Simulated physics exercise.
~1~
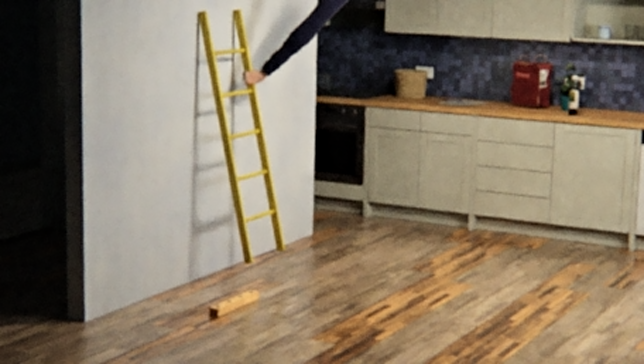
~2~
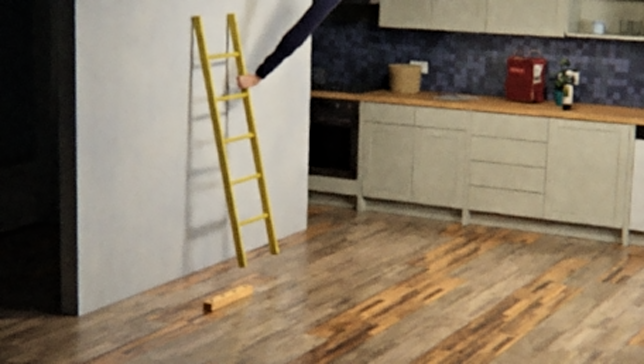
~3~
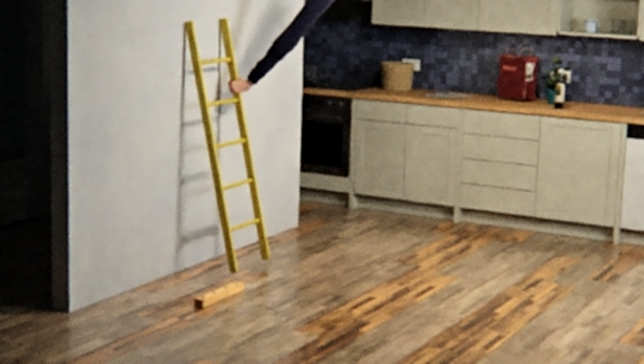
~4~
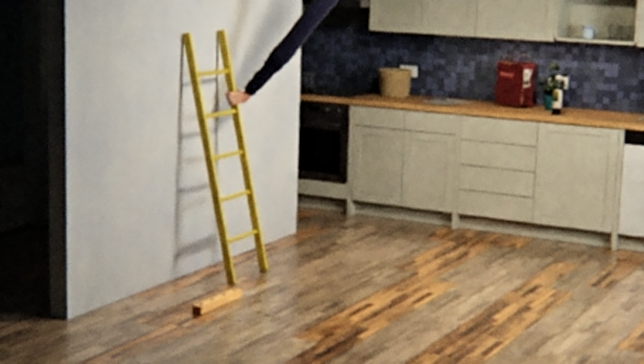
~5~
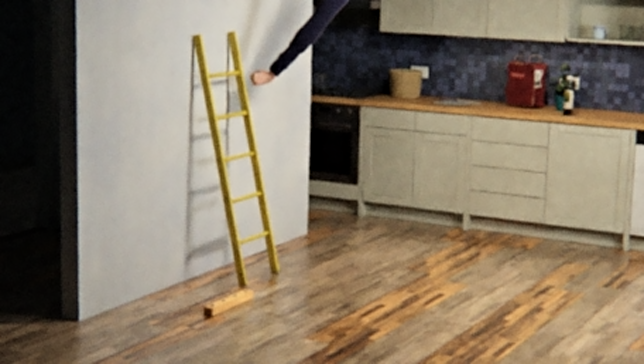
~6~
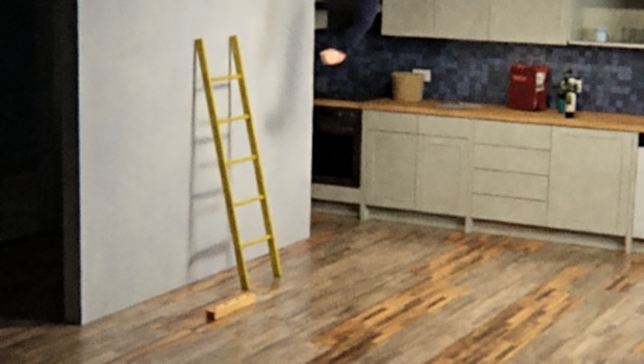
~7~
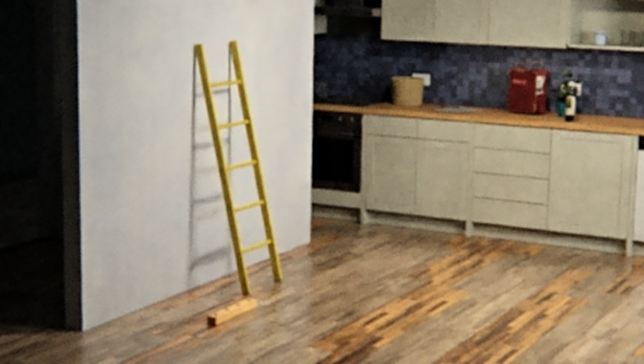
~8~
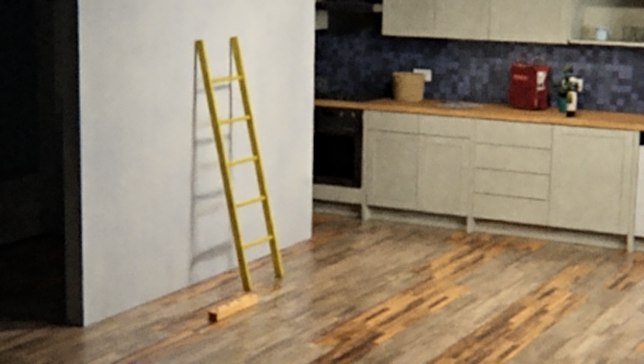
An arm lowering a yellow ladder against a pale wall beside a wooden batten, then letting go, the ladder staying up.
